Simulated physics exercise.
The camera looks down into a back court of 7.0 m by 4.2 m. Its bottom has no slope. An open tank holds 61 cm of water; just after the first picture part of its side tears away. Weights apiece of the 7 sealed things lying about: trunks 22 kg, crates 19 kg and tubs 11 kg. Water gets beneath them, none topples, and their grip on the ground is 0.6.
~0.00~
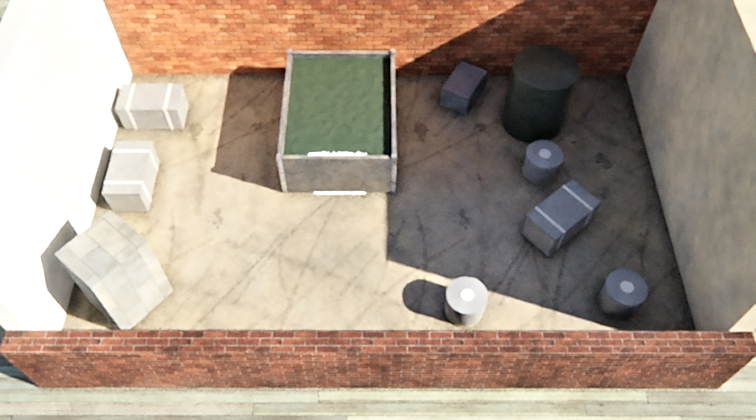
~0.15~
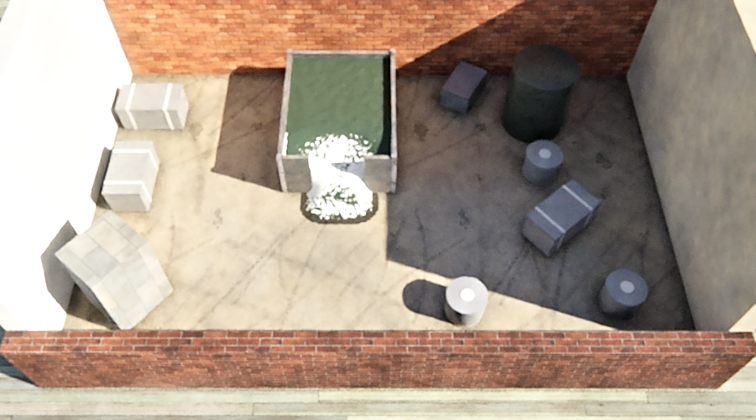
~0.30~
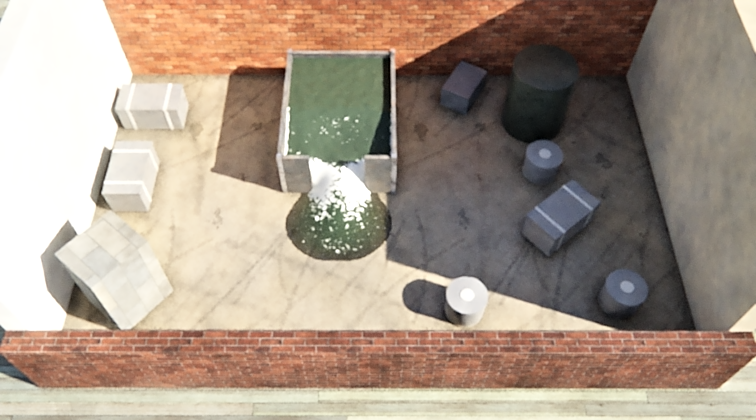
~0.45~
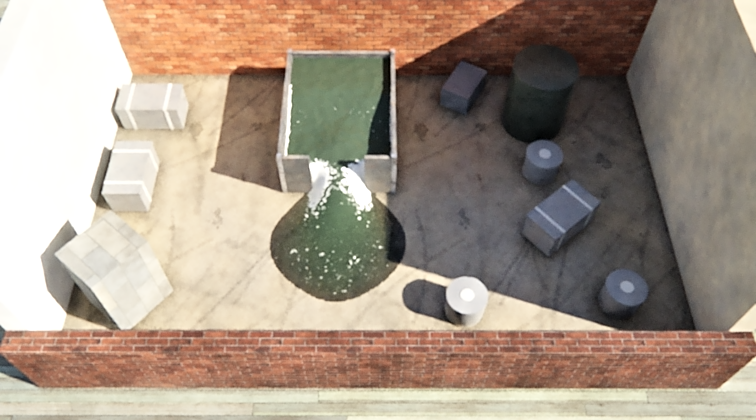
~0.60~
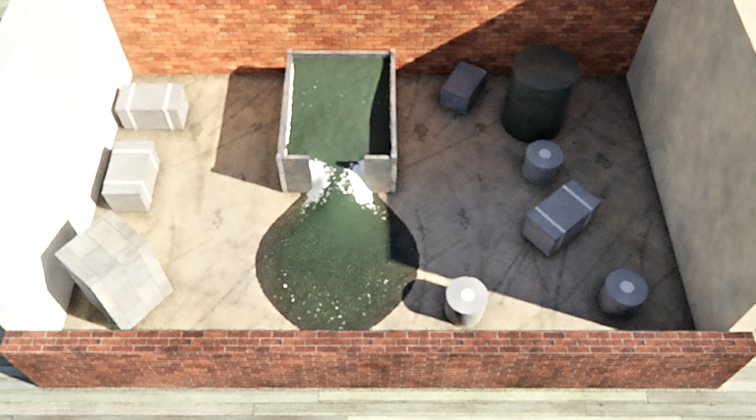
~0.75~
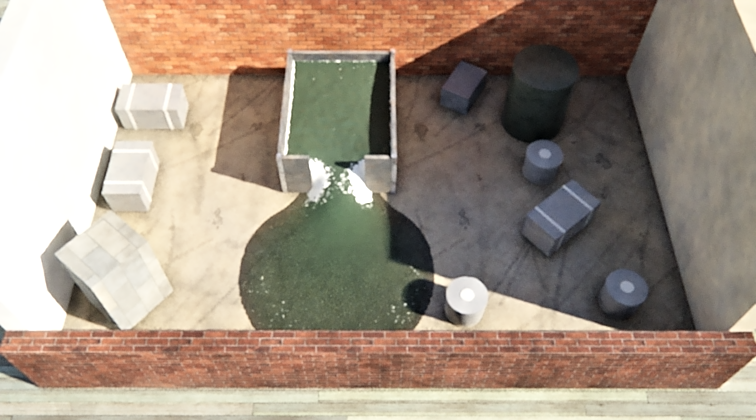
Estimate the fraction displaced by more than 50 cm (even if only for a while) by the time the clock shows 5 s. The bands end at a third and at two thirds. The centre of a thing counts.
That comes to under a third.
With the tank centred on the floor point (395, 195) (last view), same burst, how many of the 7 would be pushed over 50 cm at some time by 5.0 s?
Then 2.
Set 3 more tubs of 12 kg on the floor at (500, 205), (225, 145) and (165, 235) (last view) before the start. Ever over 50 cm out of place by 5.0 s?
In that order: Less, less, short of it.
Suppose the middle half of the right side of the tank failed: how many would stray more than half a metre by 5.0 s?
Then 4.
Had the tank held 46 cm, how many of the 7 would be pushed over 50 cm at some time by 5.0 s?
Then 1.
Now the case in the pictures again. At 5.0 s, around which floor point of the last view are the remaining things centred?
Near (437, 178).
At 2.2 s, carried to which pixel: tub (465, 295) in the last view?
Near (512, 289).
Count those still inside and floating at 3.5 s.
I count 0.
After 1.1 s 0 of 7 are over 50 cm from their spots; 0 afloat.
After 2.2 s 0 of 7 are over 50 cm from their spots; 0 afloat.
After 3.5 s 1 of 7 are over 50 cm from their spots; 0 afloat.
After 5.0 s 2 of 7 are over 50 cm from their spots, and 2 have been at some point; 1 afloat.
